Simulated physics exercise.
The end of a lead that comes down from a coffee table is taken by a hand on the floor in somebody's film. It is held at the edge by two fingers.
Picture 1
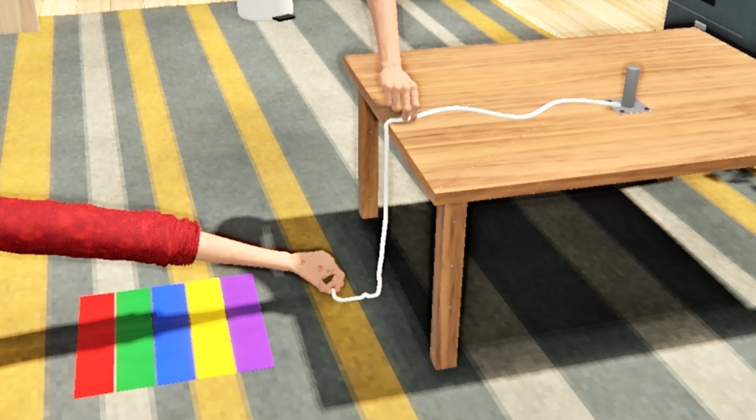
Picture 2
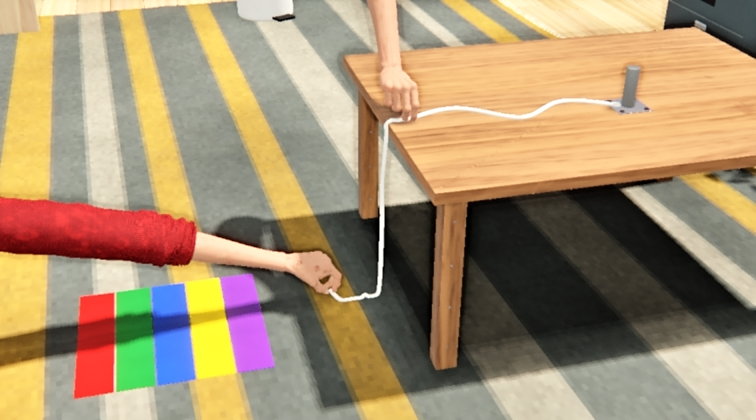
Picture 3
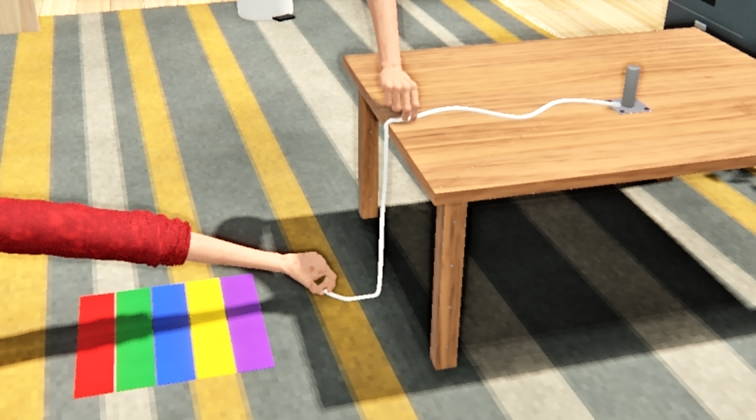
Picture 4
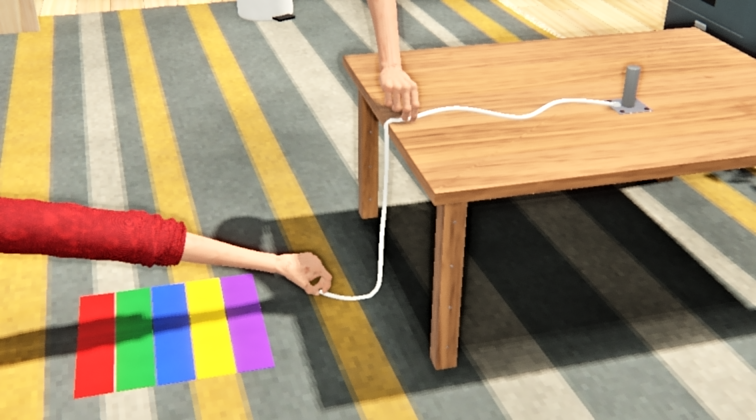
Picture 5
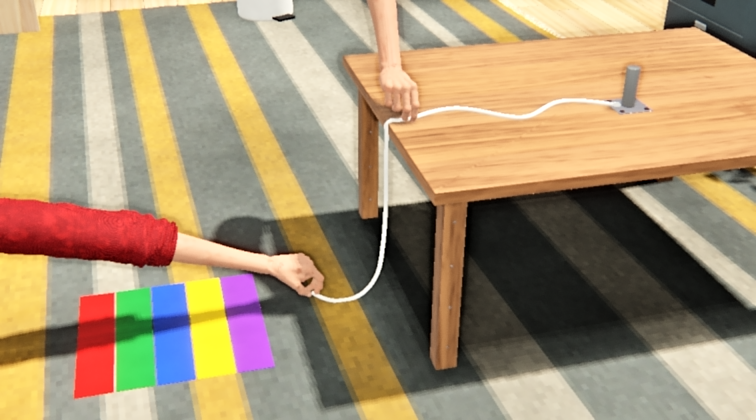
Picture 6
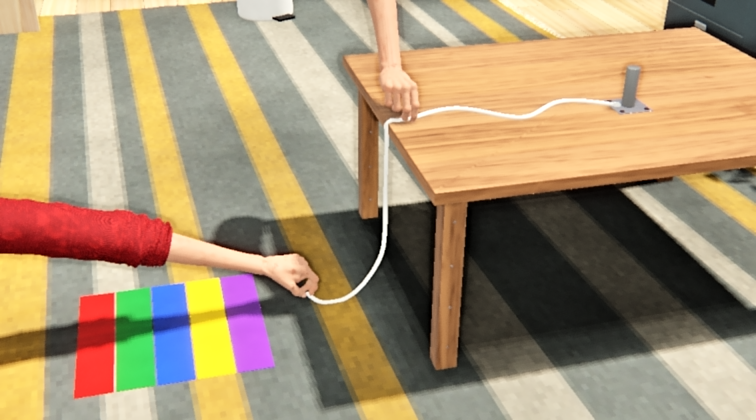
In a room with a grey, yellow and white striped carpet, a wooden coffee table is seen from above at an angle. A white lead runs from a small grey post on the tabletop, under a hand at the edge, down to a red-sleeved arm's hand near a five-coloured striped mat. That lower hand draws the lead's end slightly left, while the upper hand and camera stay still.
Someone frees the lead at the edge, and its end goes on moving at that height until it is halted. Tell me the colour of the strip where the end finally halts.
It halts over blue.
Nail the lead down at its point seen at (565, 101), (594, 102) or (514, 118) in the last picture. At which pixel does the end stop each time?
(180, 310), (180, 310) and (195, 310).
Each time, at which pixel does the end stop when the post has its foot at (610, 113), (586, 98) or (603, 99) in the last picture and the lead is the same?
First close to (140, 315), next close to (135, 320), last close to (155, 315).
A little later, end near (254, 301); over purple.
Next, end near (205, 308); over yellow.
When it is tight, end near (174, 312); over blue. The end stops over the blue strip.
